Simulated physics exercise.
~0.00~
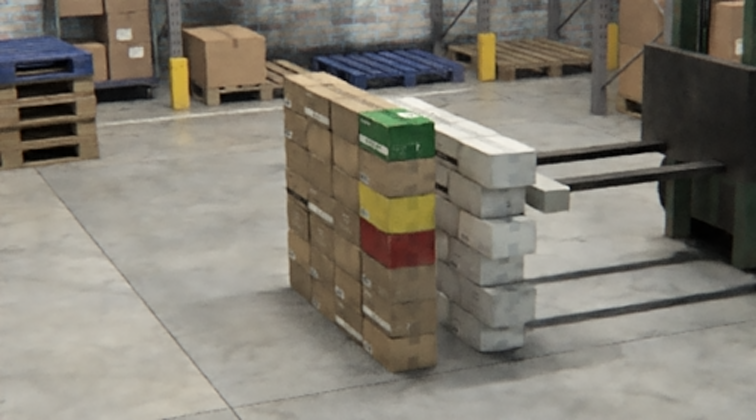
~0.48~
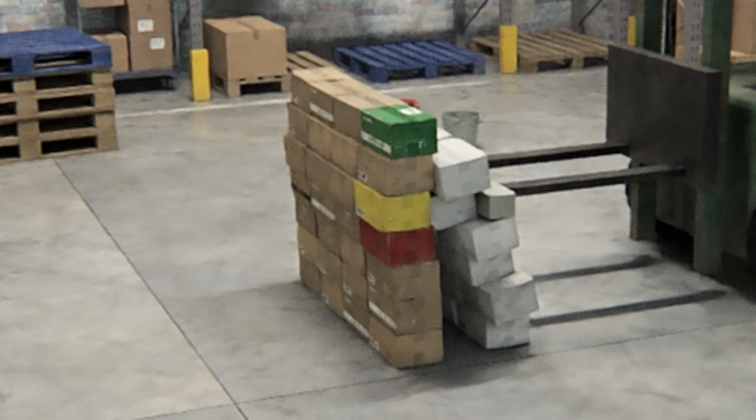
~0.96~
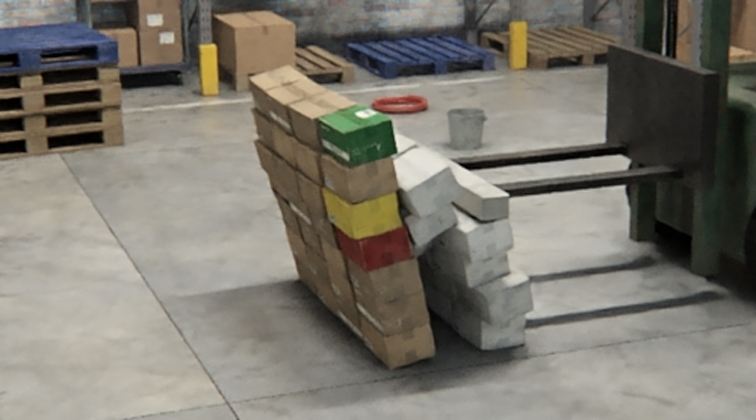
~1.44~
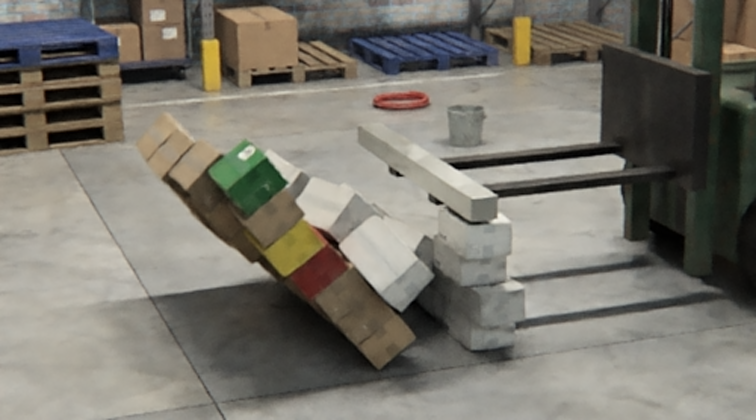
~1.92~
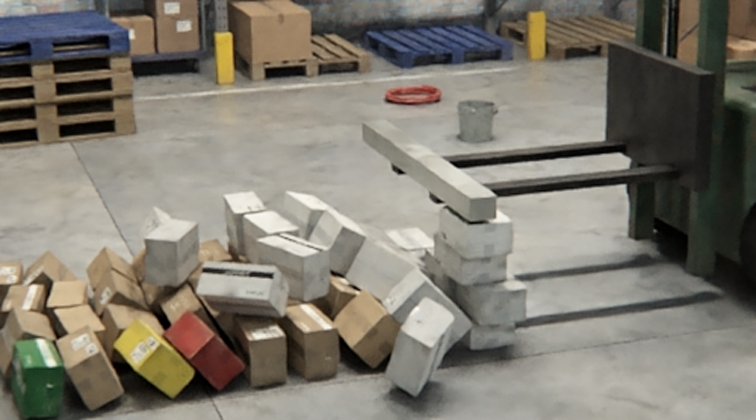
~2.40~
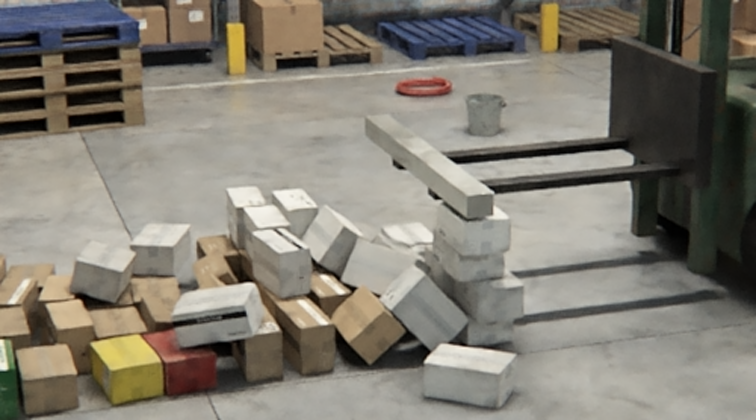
Two stacked walls of parcels, brown in front and white behind, stand close together on a concrete warehouse floor, seen from slightly above. One green, one yellow and one red parcel mark the brown wall's near end, while a dark green lift truck at right holds a pale beam across its forks. The beam pushes into the white wall, which buckles and leans against the brown one. The brown wall tilts left as a whole, then topples and breaks apart. Parcels tumble across the floor, leaving red and yellow side by side in the heap, green at far left, and a short white stack standing beneath the beam.
